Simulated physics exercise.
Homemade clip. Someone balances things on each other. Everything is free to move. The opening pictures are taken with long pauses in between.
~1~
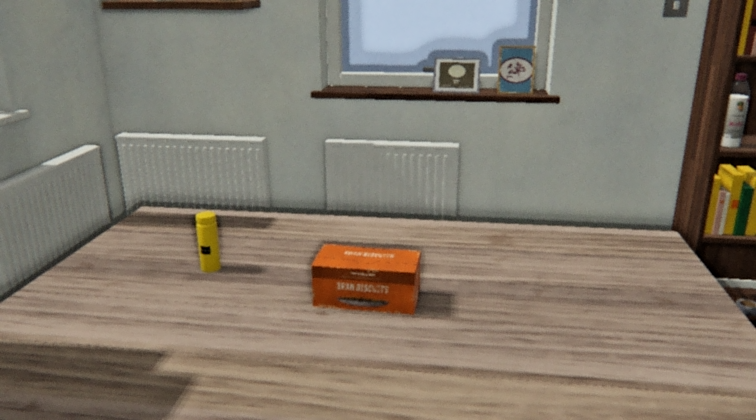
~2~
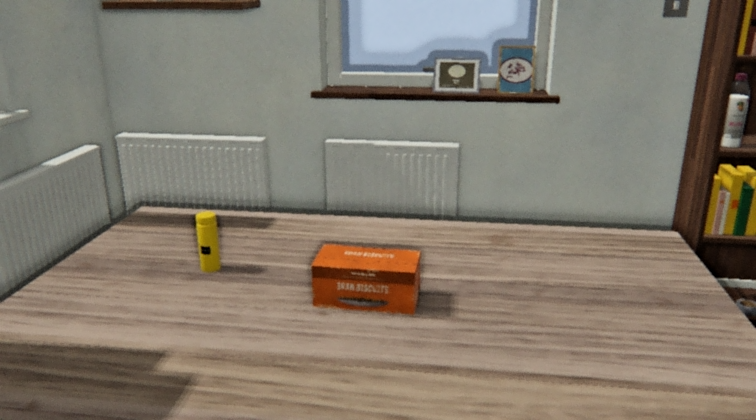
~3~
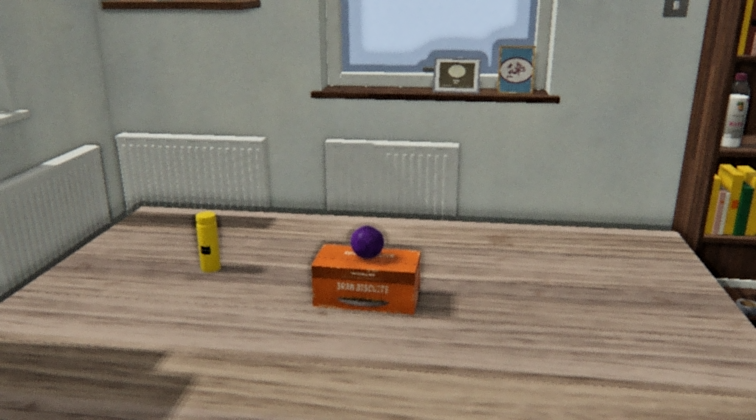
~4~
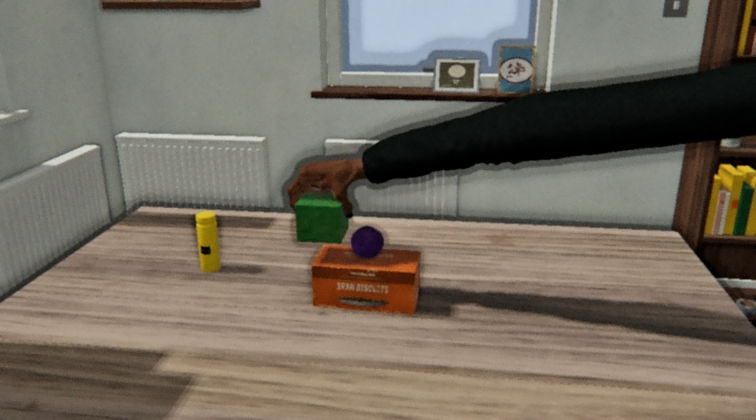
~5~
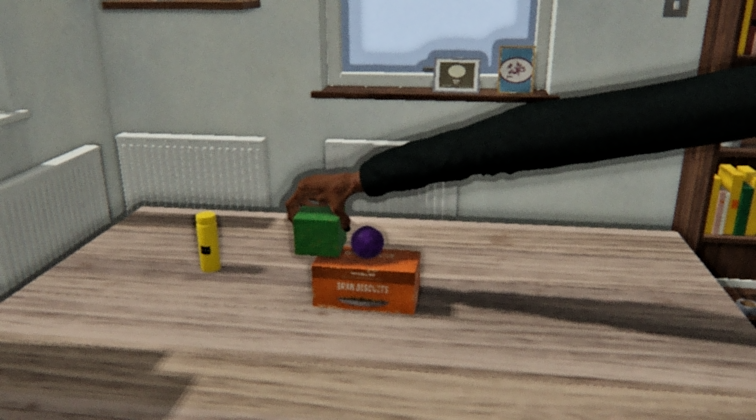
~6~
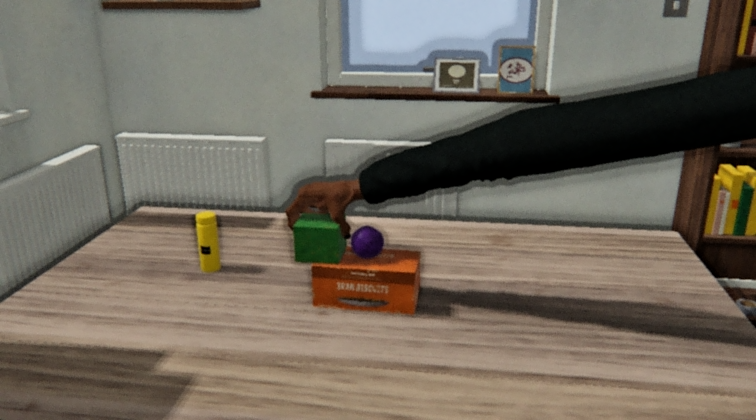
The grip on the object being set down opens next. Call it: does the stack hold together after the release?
Yes, it holds together.
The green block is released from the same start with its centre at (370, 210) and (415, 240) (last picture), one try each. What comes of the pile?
The pile tips over in the first case, then in the second case it remains stable.
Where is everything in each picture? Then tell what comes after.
The last thing is not in view yet; orange box (368, 279), in the first picture.
The last thing is not in view yet, in the second picture.
The last thing is not in view yet; yellow shaker (208, 242), in the third picture.
Coming down; green block (323, 217); orange box (368, 279), in the fourth picture.
Coming down; green block (321, 230); purple onion (367, 242), in the fifth picture.
In place under the hand; green block (321, 237); yellow shaker (208, 242), in the sixth picture.
Then, 0.50 s later than the last frame, all is still.
Then, 1.30 s later than the last frame, green block resting near (320, 238).
Then, 2.00 s later than the last frame, green block resting near (320, 237).
When it is over, all 4 as before. End places, in pixels of the last picture, green block near (320, 237). The pile holds.
